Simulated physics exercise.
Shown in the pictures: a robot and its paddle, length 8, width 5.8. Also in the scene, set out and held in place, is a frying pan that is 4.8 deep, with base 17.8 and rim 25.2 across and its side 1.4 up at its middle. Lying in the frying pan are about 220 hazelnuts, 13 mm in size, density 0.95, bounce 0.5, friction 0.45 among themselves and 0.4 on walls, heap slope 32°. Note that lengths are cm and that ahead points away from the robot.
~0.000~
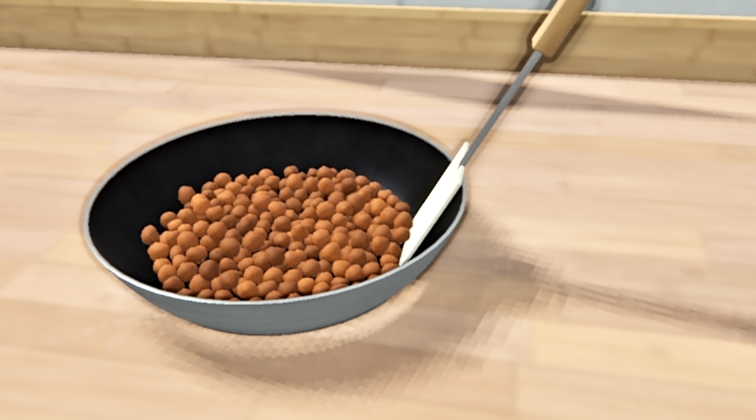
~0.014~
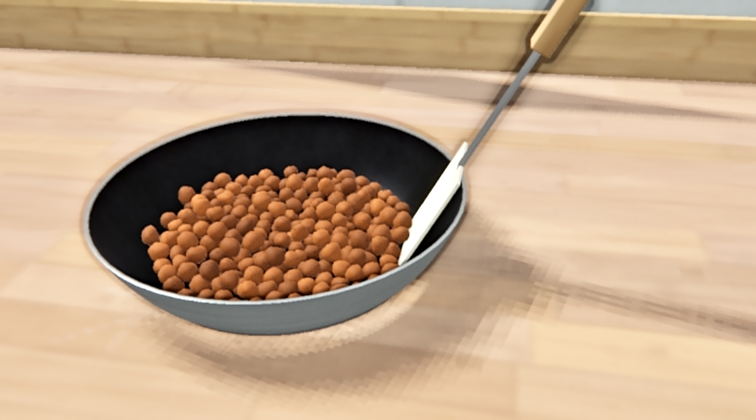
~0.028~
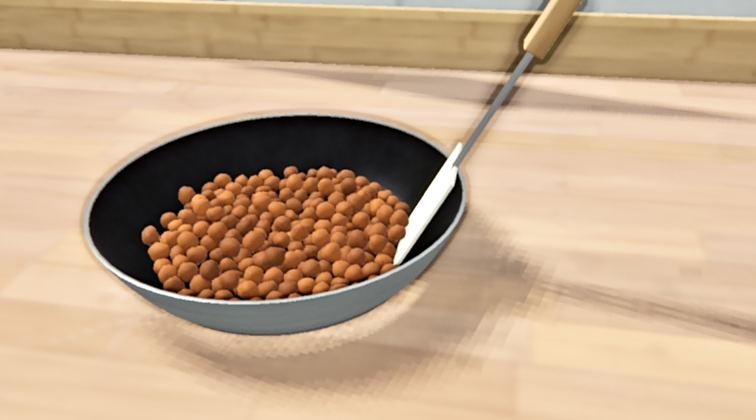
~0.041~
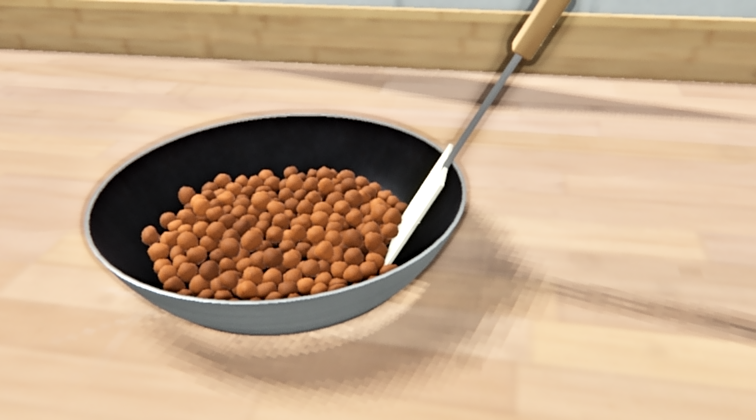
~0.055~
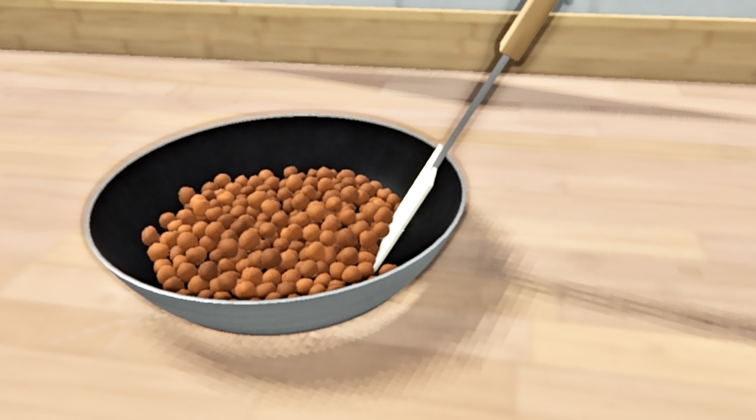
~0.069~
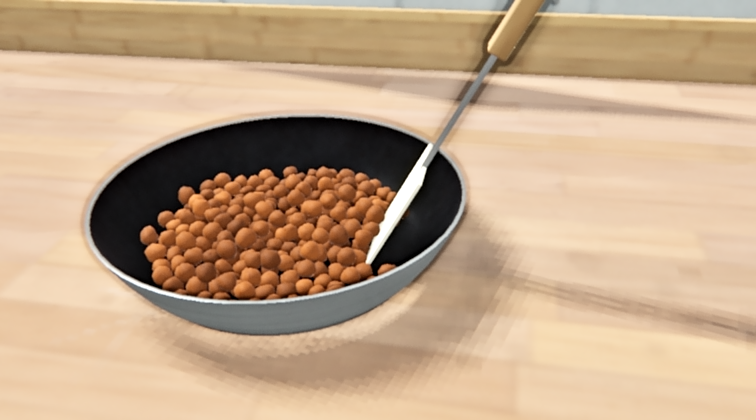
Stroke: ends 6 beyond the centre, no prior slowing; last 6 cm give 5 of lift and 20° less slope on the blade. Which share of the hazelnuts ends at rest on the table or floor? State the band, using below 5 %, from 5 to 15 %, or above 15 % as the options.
It falls below 5 %.
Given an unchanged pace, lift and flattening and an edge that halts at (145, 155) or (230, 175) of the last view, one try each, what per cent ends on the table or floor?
Around 5 per cent for the first try and 0 per cent for the second.
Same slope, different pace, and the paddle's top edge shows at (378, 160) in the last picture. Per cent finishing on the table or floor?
10 %.
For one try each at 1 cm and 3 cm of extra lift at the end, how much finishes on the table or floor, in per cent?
Roughly 0 % and then 0 %.
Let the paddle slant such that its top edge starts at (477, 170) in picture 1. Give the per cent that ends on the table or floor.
Some 0 per cent.
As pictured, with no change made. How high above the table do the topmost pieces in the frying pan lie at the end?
Some 4.0 cm above the table.
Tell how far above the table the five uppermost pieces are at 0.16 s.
Some 3 cm.
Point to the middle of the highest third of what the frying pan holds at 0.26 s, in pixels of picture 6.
It is centred at about (232, 213).
After 0.16 s, sloping 62°, highest piece 4 above the table; 221 in the frying pan.
After 0.26 s, sloping 53°, highest piece 5 above the table; 221 in the frying pan.
After 0.50 s, sloping 42°, highest piece 4 above the table; 221 in the frying pan.
After 1.55 s, sloping 42°, highest piece 4 above the table; 221 in the frying pan.
In the end, 221 in the frying pan. That is 0 % on the table or floor.
